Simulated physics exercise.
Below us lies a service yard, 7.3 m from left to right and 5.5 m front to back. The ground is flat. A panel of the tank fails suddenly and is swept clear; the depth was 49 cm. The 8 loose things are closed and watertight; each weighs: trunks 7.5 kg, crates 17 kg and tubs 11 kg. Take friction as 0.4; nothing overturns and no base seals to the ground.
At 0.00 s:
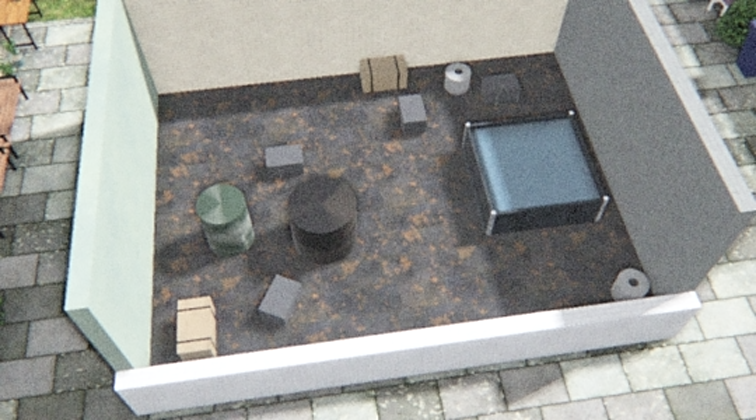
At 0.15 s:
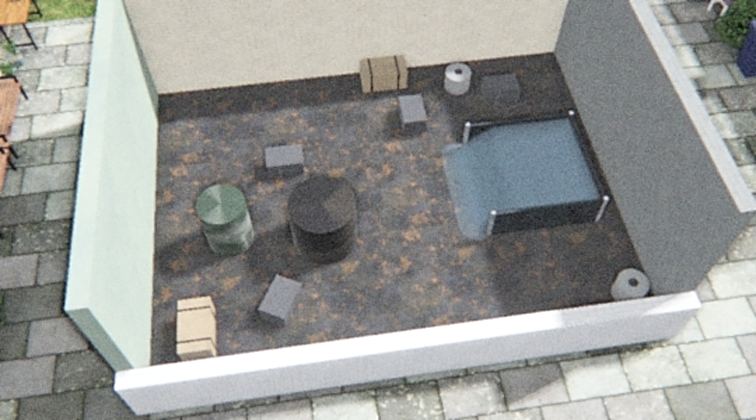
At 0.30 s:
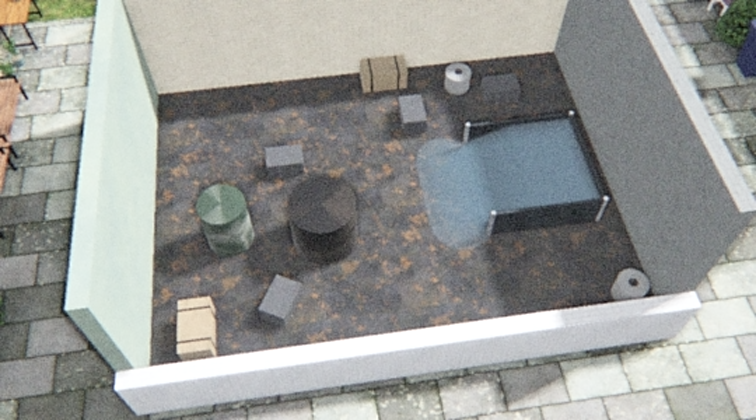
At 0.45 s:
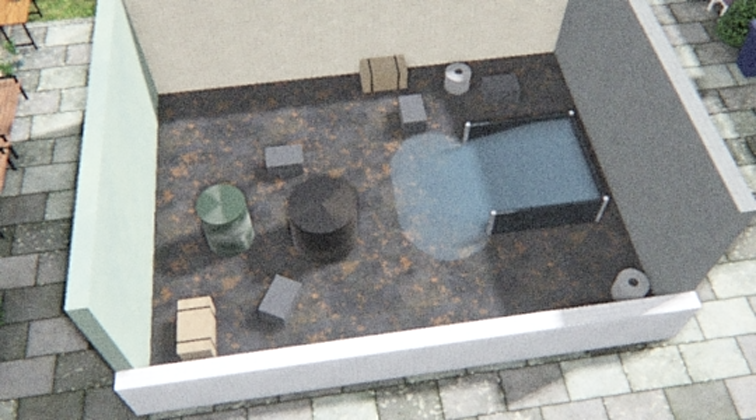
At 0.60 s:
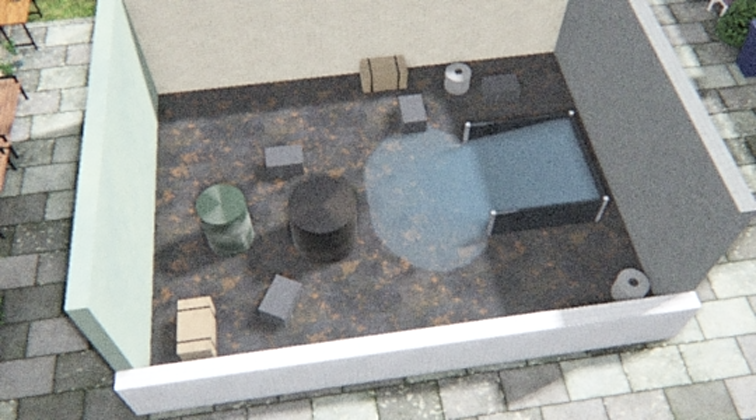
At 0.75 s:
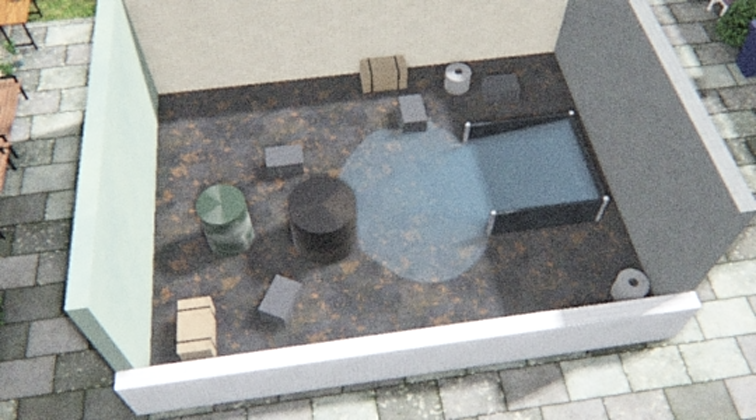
At the start, a square tank of blue water stands at the right of a walled yard, among scattered boxes and round tubs. Its left side opens and water pours out onto the dark ground. The pale blue pool widens leftward in a rounded shape, reaching near the dark tub, while the objects stay still.
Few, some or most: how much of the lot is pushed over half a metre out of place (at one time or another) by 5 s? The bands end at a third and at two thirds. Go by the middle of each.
Share: Under a third.
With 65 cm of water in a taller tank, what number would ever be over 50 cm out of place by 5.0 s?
In that case 2 of them.
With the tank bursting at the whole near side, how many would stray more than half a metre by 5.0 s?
In that case 3 of them.
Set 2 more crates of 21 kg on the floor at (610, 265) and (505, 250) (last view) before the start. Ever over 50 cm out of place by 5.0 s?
In turn: Short of it, under.
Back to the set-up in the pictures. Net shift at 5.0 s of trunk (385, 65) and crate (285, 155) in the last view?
In that order: 0 cm, 150 cm.
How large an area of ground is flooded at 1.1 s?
Roughly 11.0 m2.
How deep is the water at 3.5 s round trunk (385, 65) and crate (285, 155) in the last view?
Roughly 1 and 12 cm.
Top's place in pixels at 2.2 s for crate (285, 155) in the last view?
Around (249, 140).
After 1.1 s 0 of 8 are over 50 cm from their spots; 0 afloat.
After 2.2 s 1 of 8 are over 50 cm from their spots; 0 afloat.
After 3.5 s 1 of 8 are over 50 cm from their spots; 1 afloat.
After 5.0 s 2 of 8 are over 50 cm from their spots, and 2 have been at some point; 2 afloat.
